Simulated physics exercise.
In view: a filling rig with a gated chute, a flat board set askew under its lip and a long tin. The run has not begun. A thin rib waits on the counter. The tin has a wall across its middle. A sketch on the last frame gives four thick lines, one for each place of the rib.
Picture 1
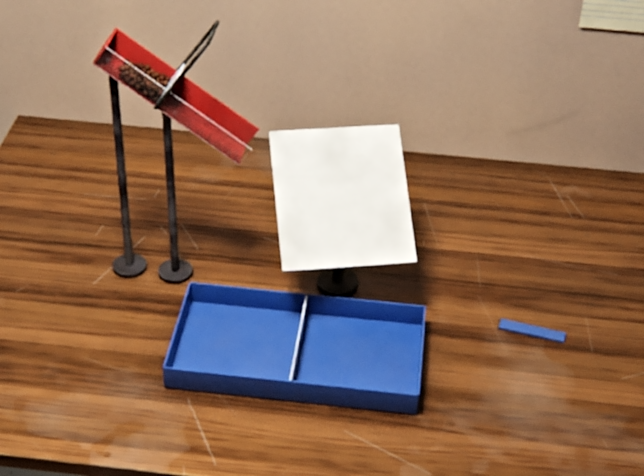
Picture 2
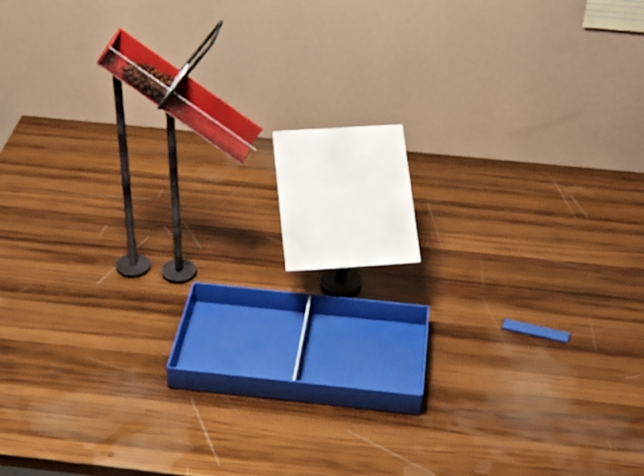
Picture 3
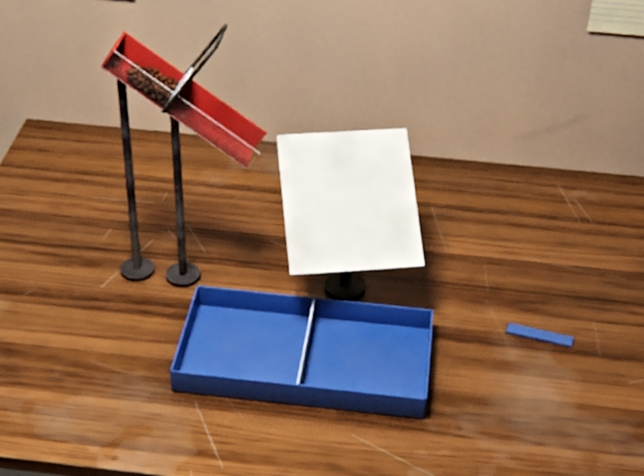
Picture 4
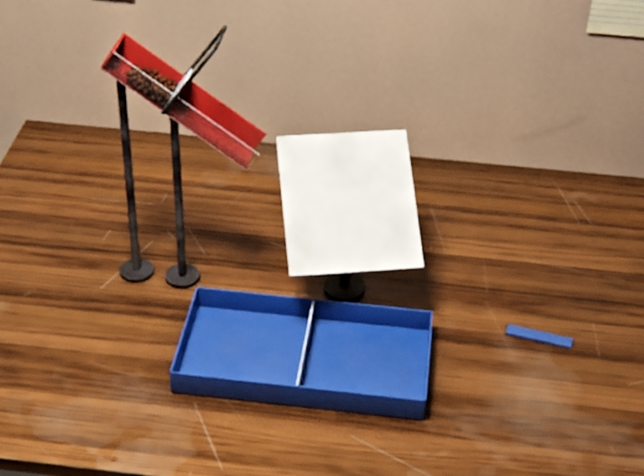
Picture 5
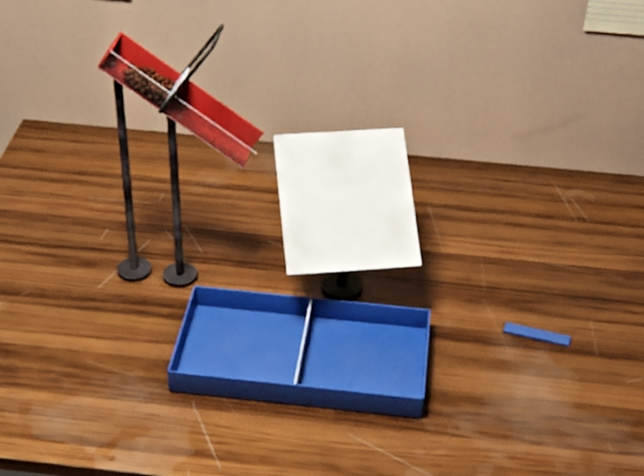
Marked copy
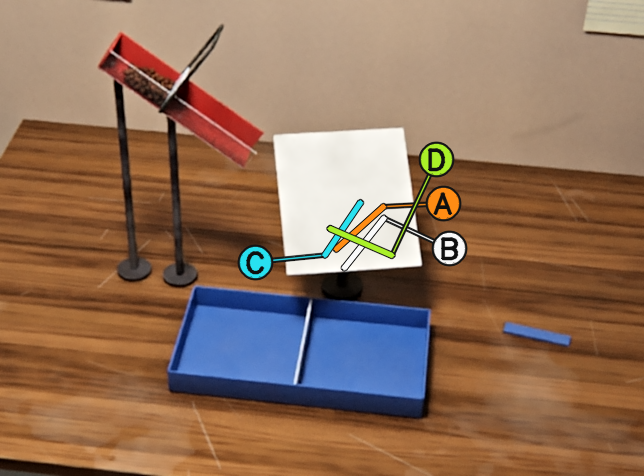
In this clip, a red chute on two dark posts holds small brown berries behind a gate, above a tilted white board, a divided blue tin and a thin blue strip; the view shifts slightly, but nothing else moves.
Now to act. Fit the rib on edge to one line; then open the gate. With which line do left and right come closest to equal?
Take C.
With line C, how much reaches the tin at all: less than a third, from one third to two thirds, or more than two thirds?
It is more than two thirds.
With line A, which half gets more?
Right.
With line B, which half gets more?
Right.
On the marked copy, line A from (383, 206) to (336, 249); line B from (383, 218) to (344, 267); line C from (360, 202) to (324, 255); line D from (330, 228) to (391, 255).
For line A, of what is caught, a small part in the left half, nearly all in the right.
For line B, of what is caught, a small part in the left half, nearly all in the right.
For line C, of what is caught, about half in the left half, about half in the right.
For line D, of what is caught, a stray few in the left half, nearly all in the right.
